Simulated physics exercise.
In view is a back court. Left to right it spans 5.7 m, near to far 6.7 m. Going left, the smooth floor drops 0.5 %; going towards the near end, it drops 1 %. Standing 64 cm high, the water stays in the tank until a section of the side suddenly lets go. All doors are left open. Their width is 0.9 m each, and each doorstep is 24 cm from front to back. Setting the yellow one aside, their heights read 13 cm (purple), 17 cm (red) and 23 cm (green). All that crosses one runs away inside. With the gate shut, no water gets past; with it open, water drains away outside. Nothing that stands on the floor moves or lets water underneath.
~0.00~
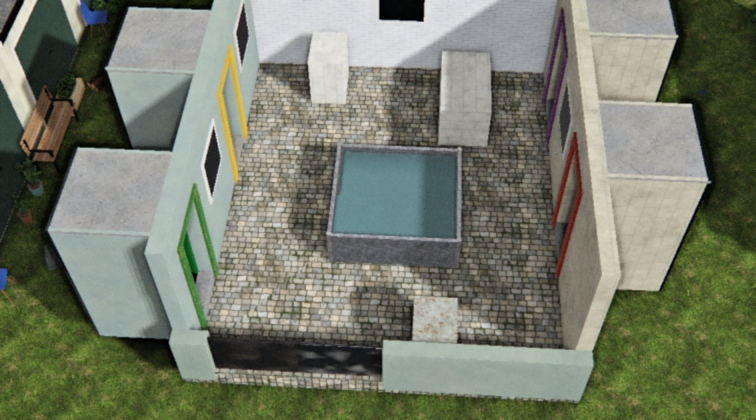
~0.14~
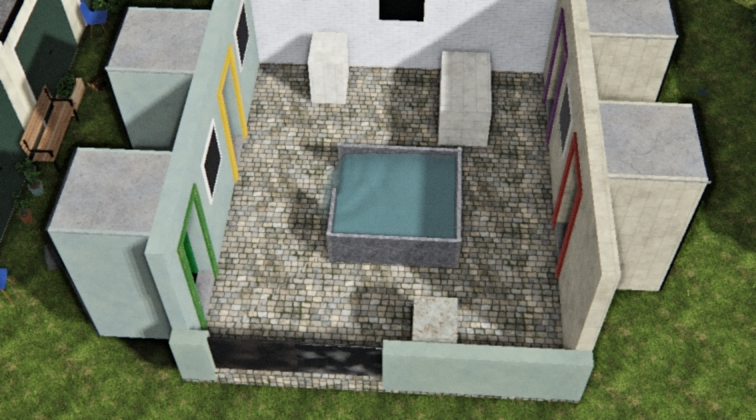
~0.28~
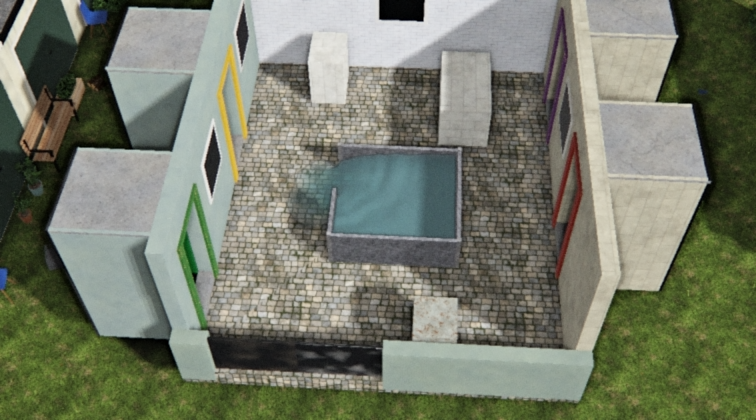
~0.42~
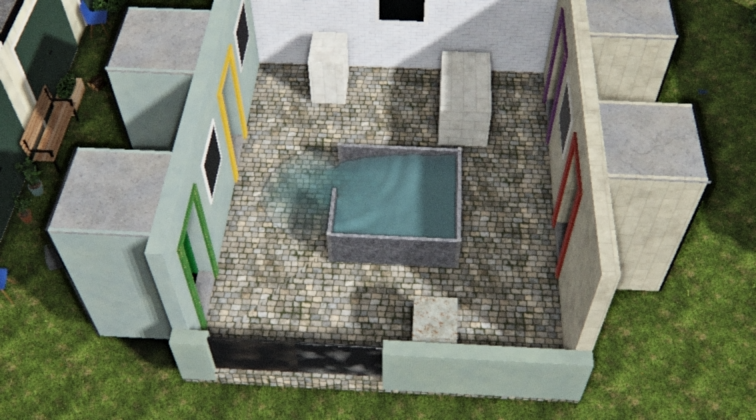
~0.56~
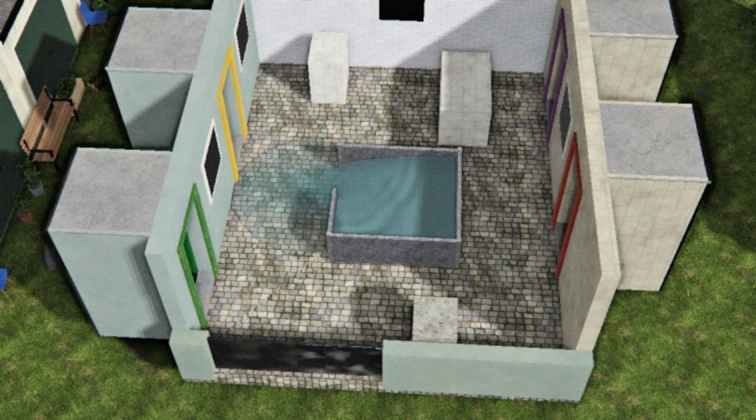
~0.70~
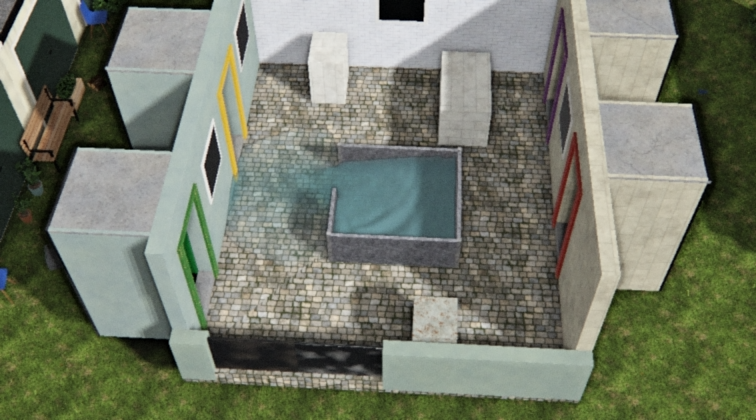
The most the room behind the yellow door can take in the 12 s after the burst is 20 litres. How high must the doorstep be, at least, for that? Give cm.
About 28 cm.
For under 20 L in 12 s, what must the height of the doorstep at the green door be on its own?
The green door needs around 8.0 cm.
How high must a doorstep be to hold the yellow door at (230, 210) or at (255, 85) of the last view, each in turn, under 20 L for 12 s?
Roughly 28 cm, then roughly 20 cm.
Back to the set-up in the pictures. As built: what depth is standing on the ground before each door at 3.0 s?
Depths in cm: Yellow 23, purple 0, red 0, green 7.
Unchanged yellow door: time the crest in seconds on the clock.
Approximately 1.8 s.
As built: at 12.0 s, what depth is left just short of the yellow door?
Some 8.0 cm.
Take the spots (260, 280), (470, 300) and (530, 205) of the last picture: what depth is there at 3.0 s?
That's 5, 0 and 0 cm, in the order given.
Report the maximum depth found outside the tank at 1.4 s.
Up to some 38 centimetres, I'd say.
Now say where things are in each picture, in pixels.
The tank at (397, 194) is whole and still, 64 cm deep; the yellow door at (233, 119) is dry, in the first picture.
Water pours out at (340, 184) and has run 0.3 m, to (322, 213); about 8 cm deep outside, 64 cm at the back, in the second picture.
The front is at (292, 204), 0.8 m from the gap at (340, 186); 0.9 m2 of floor is wet, 64 cm left at the back, in the third picture.
Water pours out at (340, 186) and has run 1.3 m, to (265, 203); about 7 cm deep outside, 64 cm at the back, in the fourth picture.
Water pours out at (340, 186) and has run 1.9 m, to (232, 198); about 5 cm deep outside, 63 cm at the back, in the fifth picture.
The front is at (230, 170), 2.0 m from the gap at (340, 186); 4.1 m2 of floor is wet, 57 cm left at the back; water is at the yellow door at (233, 119), in the sixth picture.
After 1.4 s water covers 20 % of the floor, deepest (38 cm) near (334, 192); 30 cm at the yellow door, 43 litres in over its 12 cm doorstep.
After 3.0 s water covers 35 % of the floor, deepest (28 cm) near (259, 69); 23 cm at the yellow door, 190 litres in over its 12 cm doorstep.
After 12.0 s water covers 100 % of the floor, deepest (12 cm) near (199, 358); 8 cm at the yellow door, 260 litres in over its 12 cm doorstep.
At the yellow door as built, the water arrived by 0.7 s and peaked near 32 cm at 1.8 s.
With a doorstep of 24.5 cm, 40 litres would have come in within the 12 s; with 33 cm, 3 litres. So under 20 litres takes about 28 cm.
